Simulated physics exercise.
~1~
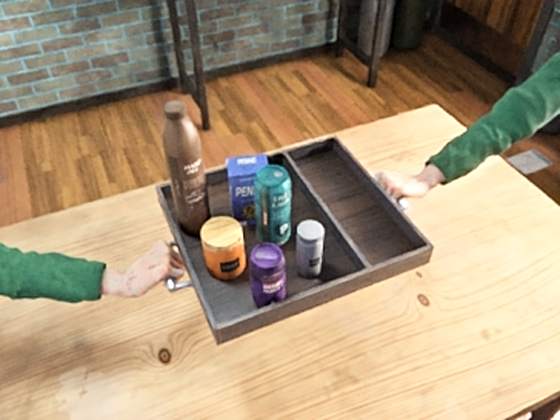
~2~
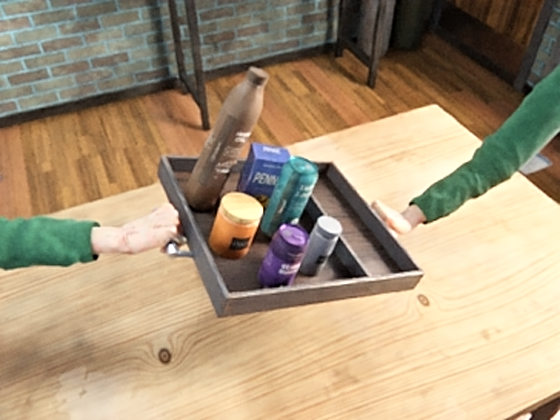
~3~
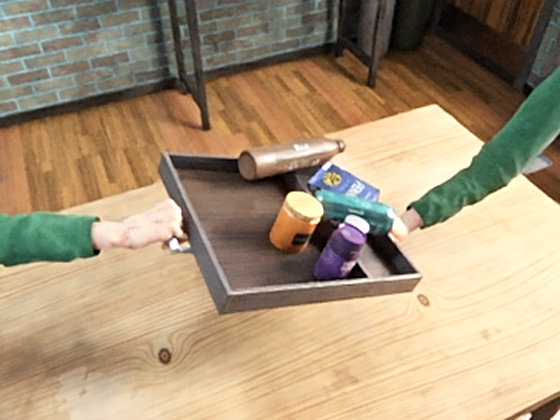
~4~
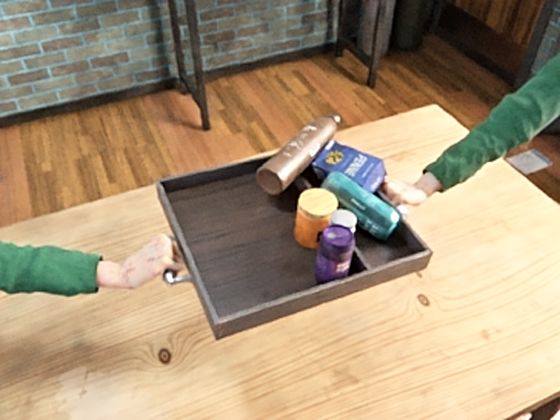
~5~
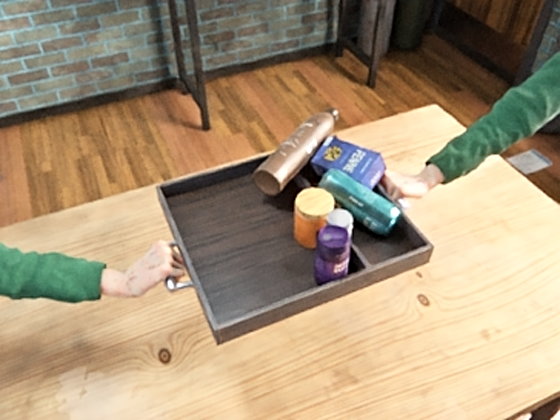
On a wooden table, two hands tilting a tray rightward, toppling the bottle, carton and turquoise can, then levelling it again.
